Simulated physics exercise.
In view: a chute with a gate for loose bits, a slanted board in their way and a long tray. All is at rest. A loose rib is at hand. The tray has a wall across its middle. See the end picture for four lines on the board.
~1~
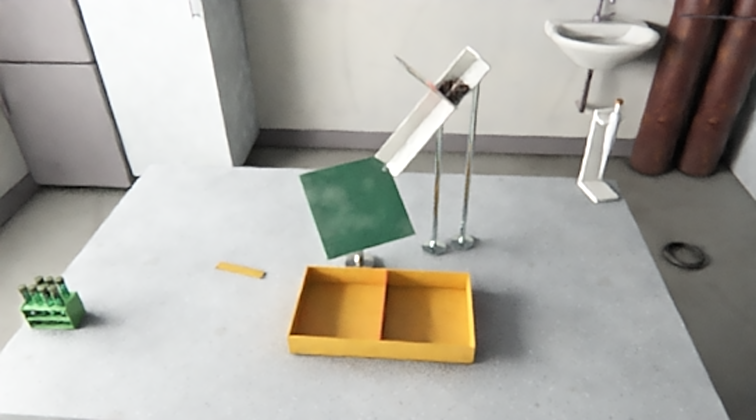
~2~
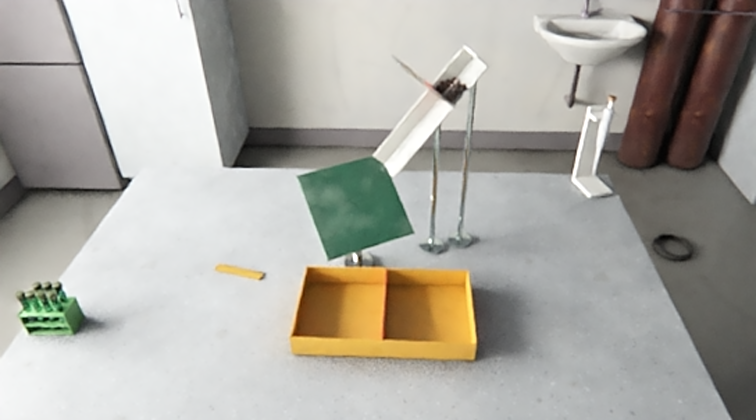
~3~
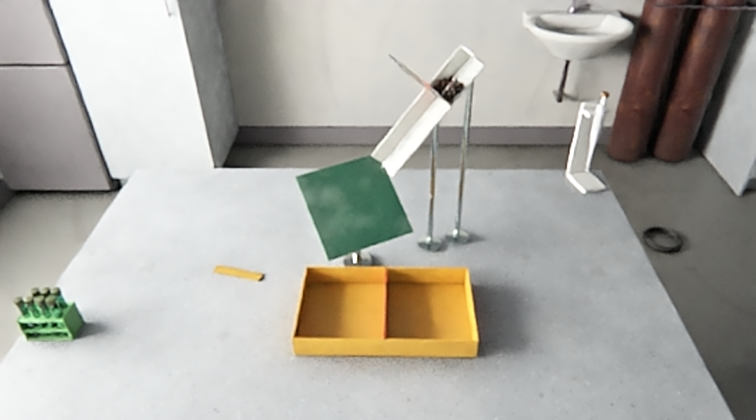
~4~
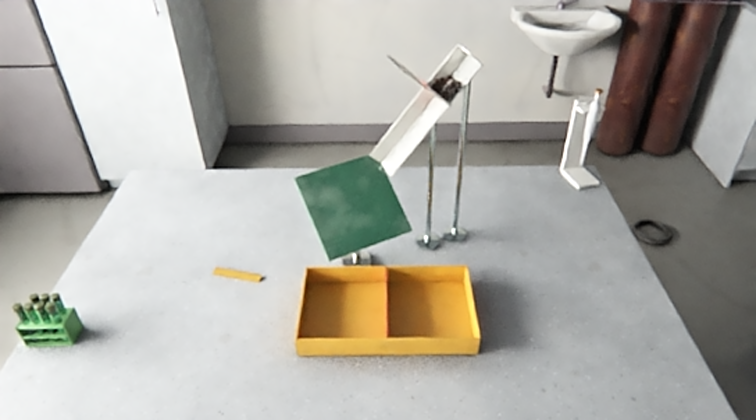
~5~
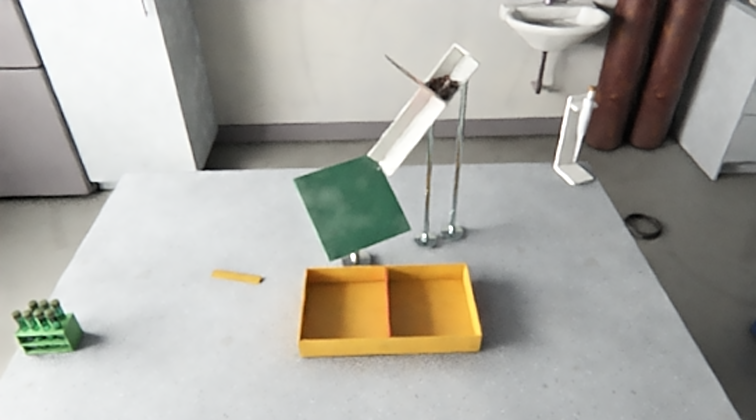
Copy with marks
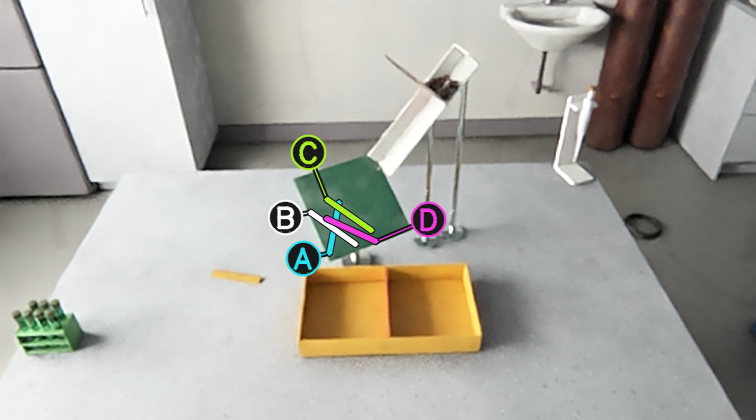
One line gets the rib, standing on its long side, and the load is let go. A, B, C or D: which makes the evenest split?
B beats the others.
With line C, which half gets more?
More lands on the right.
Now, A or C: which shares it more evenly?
It is A.
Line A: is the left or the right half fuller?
More lands on the left.
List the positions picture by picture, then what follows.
In the first frame, load behind the gate at (452, 91), chocolate balls; lip of the chute at (391, 171), sloping steeply.
In the second frame, middle of the board at (356, 204), tilted fairly steeply; middle of its low edge at (373, 247); of its high edge at (340, 164).
In the third frame, front corners of the tray at (293, 338) and (478, 341); front end of its middle wall at (385, 339); gate still shut at (430, 88).
In the fourth frame, middle of the load at (445, 88); lip at (386, 169).
In the fifth frame, middle of the load at (442, 88); lip at (385, 169).
On the marked copy, line A from (338, 202) to (329, 253); line B from (310, 212) to (355, 244); line C from (327, 199) to (371, 230); line D from (326, 218) to (375, 241).
With A, of what is caught, most in the left half, about a quarter in the right.
With B, of what is caught, about half in the left half, about half in the right.
With C, of what is caught, a small part in the left half, most in the right.
With D, of what is caught, a small part in the left half, most in the right.
